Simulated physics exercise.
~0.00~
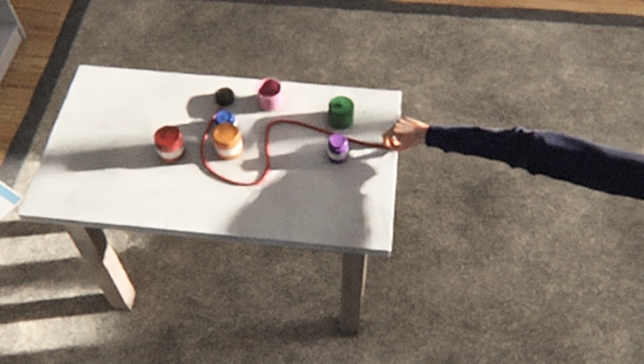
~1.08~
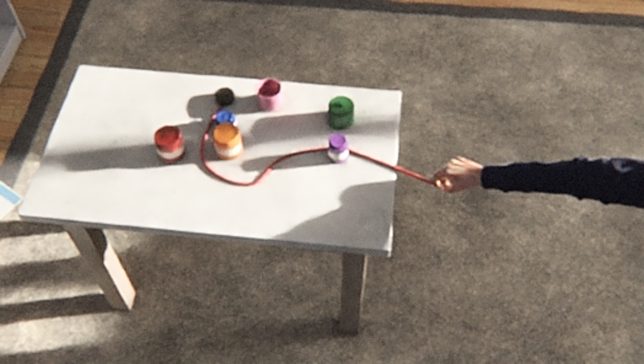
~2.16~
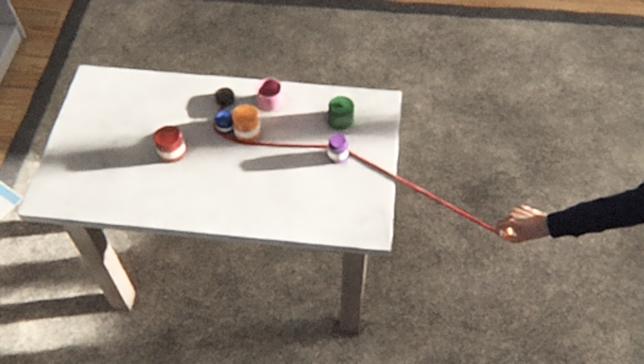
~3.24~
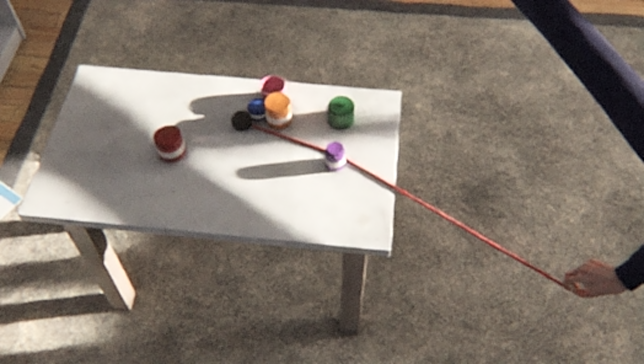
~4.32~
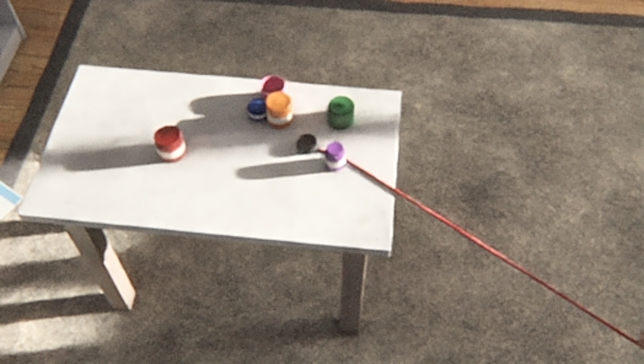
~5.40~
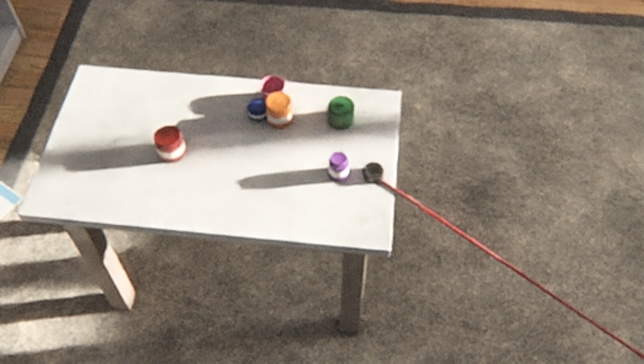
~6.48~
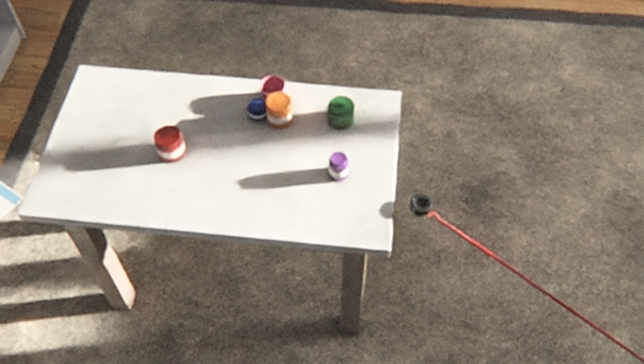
On a white table, a hand pulls a red cord, dragging jars and a black reel off.
